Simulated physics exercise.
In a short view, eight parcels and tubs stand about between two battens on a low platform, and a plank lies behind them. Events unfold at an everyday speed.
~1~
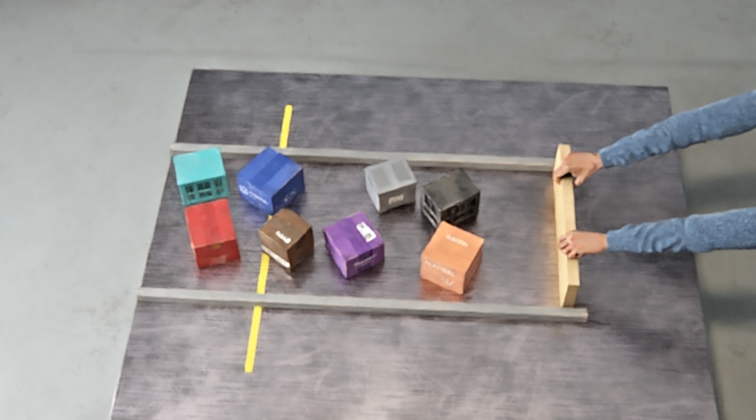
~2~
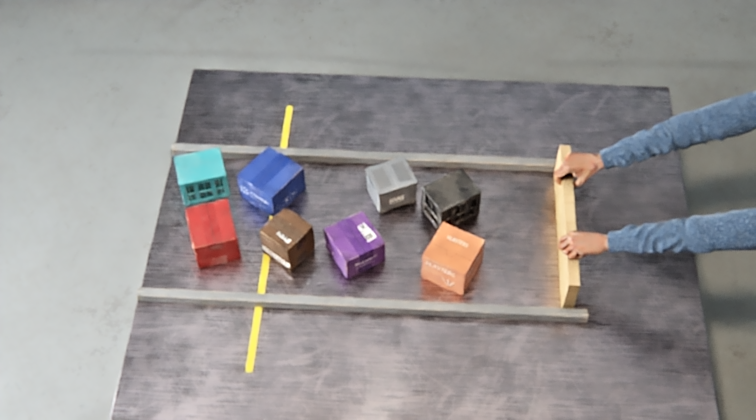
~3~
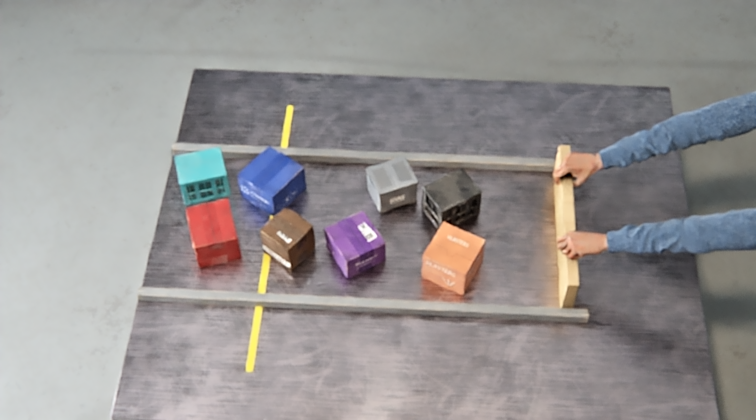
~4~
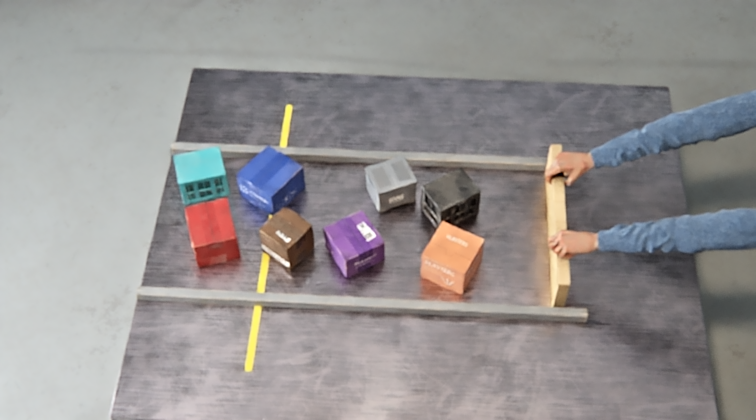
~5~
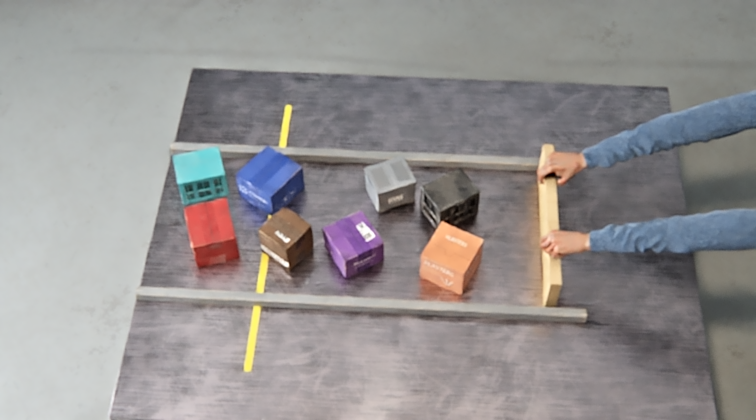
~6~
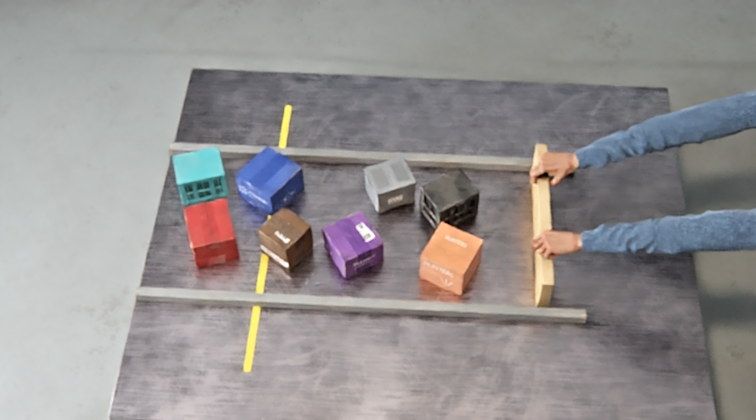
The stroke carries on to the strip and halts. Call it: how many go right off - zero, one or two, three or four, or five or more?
One or two go off.
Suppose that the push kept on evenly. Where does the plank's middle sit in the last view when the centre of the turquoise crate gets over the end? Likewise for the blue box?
Turquoise crate: (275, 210); blue box: (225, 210).
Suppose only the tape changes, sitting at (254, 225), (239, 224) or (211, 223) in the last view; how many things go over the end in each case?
In order, the counts are 3, 3 and 5.
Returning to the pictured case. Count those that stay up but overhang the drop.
The overhang total is 1.
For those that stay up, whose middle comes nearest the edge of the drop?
Nearest at the end: The brown parcel.
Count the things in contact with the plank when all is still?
It adds up to 3.
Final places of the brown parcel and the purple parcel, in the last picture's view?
Near (156, 232) and (200, 230).
A little later, none off yet; turquoise crate at rest near (201, 176); red parcel at rest near (212, 233); blue box at rest near (270, 182).
Next, none off yet; turquoise crate at rest near (201, 176); red parcel shifted a little near (204, 234); blue box moving near (268, 182).
When it is over, the number that fall off is one or two; down, red parcel and turquoise crate.
